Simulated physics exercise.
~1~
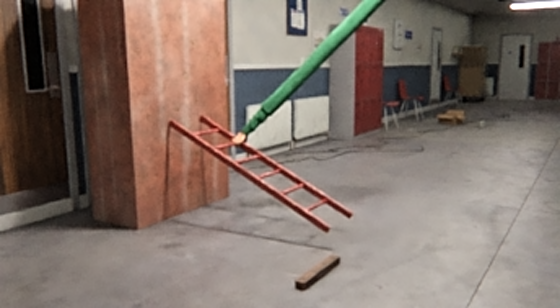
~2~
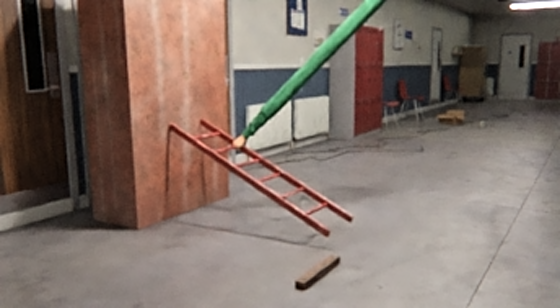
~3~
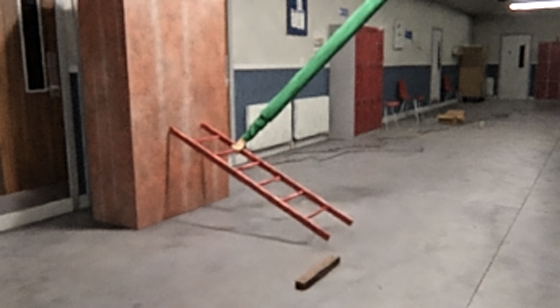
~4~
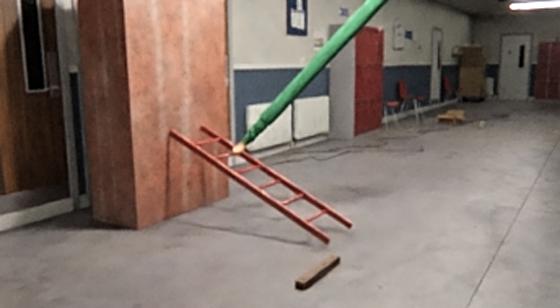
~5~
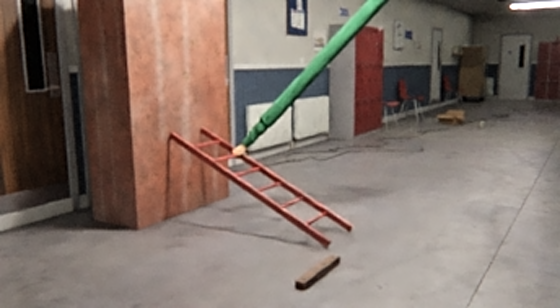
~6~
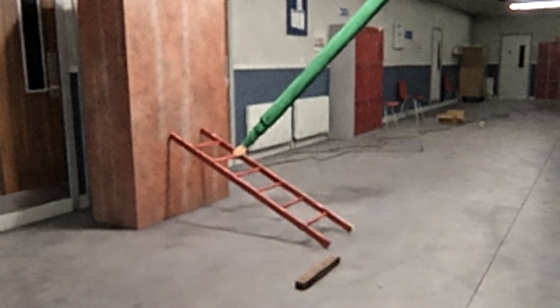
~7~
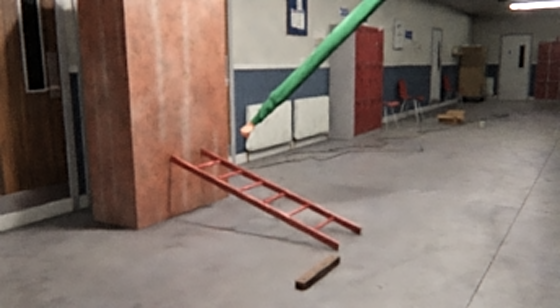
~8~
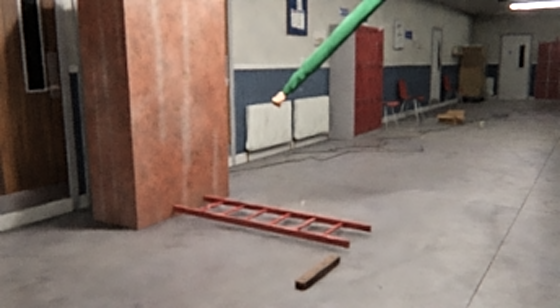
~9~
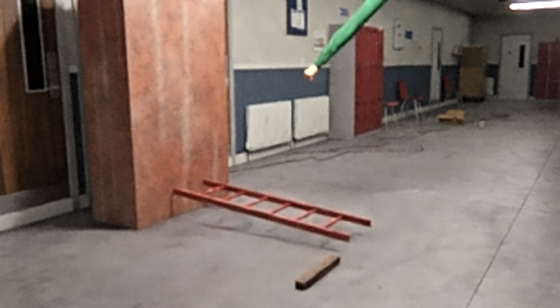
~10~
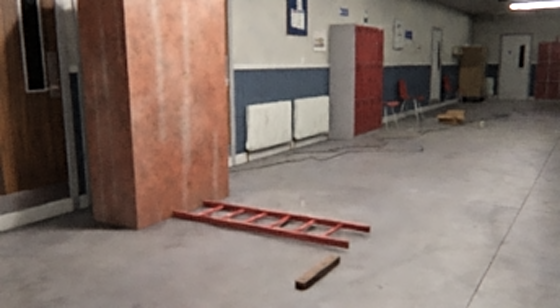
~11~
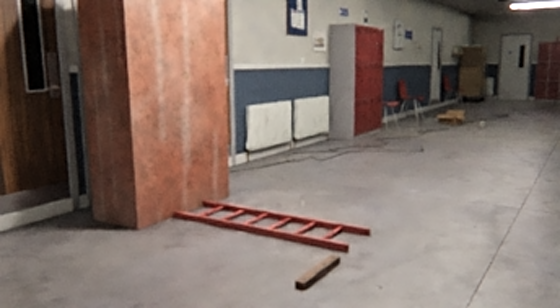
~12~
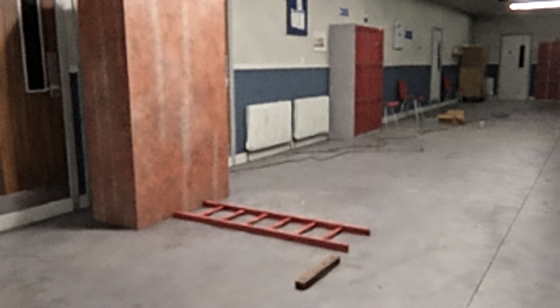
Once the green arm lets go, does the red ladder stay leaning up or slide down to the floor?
The red ladder slides down and ends up lying flat on the floor beside the column.
